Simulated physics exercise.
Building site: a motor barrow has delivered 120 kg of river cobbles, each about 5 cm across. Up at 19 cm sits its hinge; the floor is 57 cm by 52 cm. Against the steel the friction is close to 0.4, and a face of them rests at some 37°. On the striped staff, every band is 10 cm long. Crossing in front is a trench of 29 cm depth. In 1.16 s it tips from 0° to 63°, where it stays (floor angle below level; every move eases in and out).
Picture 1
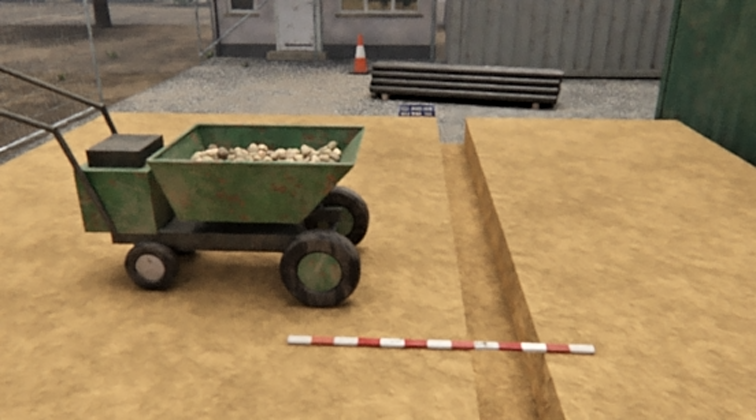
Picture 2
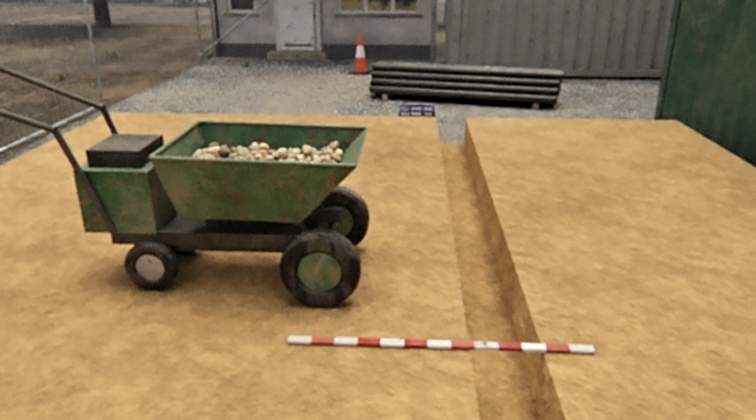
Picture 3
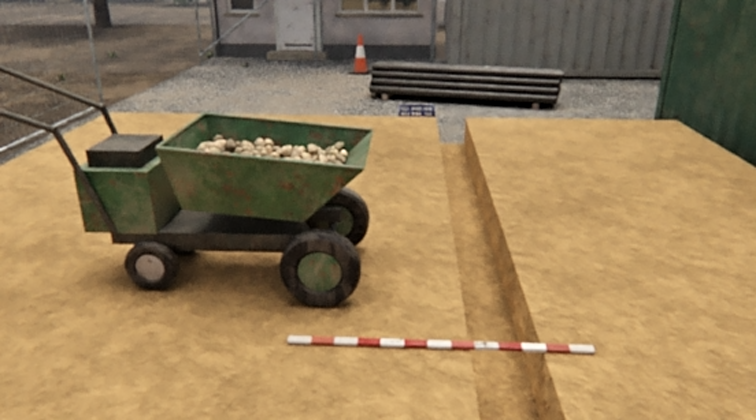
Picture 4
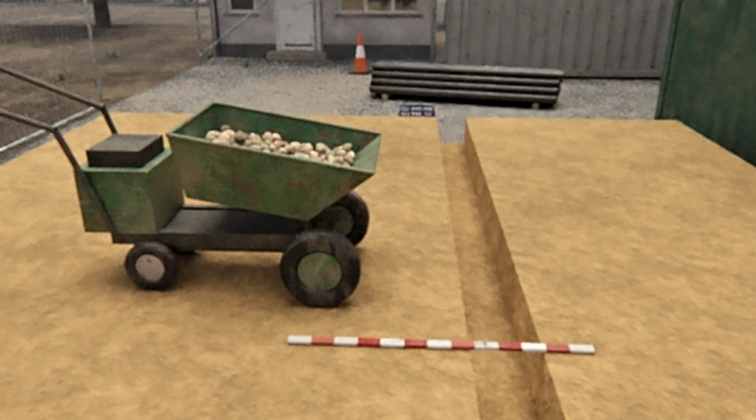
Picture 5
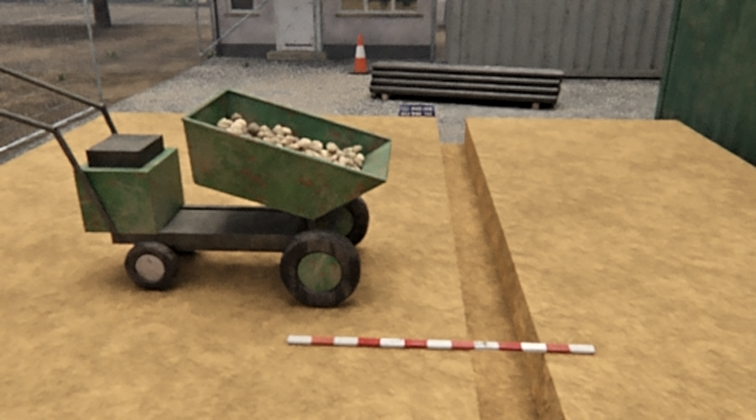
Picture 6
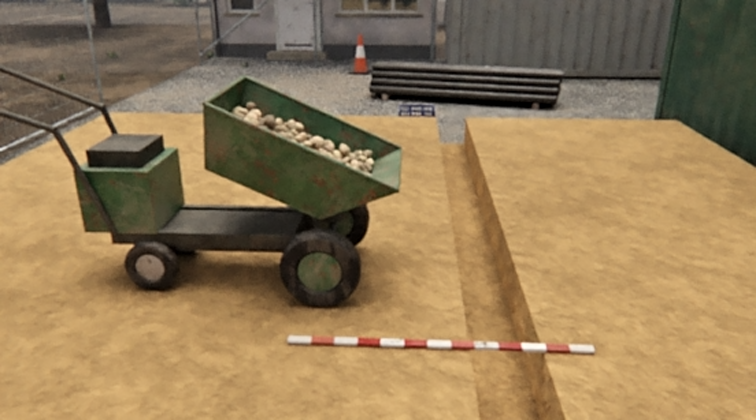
A green motor barrow loaded with pale rounded stones stood on sandy ground beside a narrow trench, and its skip slowly tilted, the back end rising while the front lip dipped toward the right.
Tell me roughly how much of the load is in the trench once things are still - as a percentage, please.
I would put it at 94 %.
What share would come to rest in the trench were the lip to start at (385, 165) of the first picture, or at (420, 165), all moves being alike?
Some 85 and some 50 per cent, in that order.
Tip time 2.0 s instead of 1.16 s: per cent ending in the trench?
Expected share: Around 95%.
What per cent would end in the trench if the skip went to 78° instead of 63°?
Roughly 90 per cent would end in the trench.
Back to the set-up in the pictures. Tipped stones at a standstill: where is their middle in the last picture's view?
The stones end up centred near (484, 309).
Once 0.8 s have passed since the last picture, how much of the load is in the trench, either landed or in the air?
I'd say near 10 per cent at that time.
Then, 0.4 s after the last picture the floor is at 53°, 100 % in the skip; the foremost stones are at (411, 203).
Then, 0.8 s after the last picture the floor is at 63°, 82 % in the skip, 6 % short of the trench, 11 % in the trench; the foremost stones are at (489, 288).
Then, 1.1 s after the last picture the floor is at 63°, 43 % in the skip, 7 % short of the trench, 50 % in the trench, 1 % past the trench; the foremost stones are at (532, 273).
Then, 3.1 s after the last picture the floor is at 63°, 0 % in the skip, 6 % short of the trench, 94 % in the trench, 1 % past the trench; the foremost stones are at (540, 283).
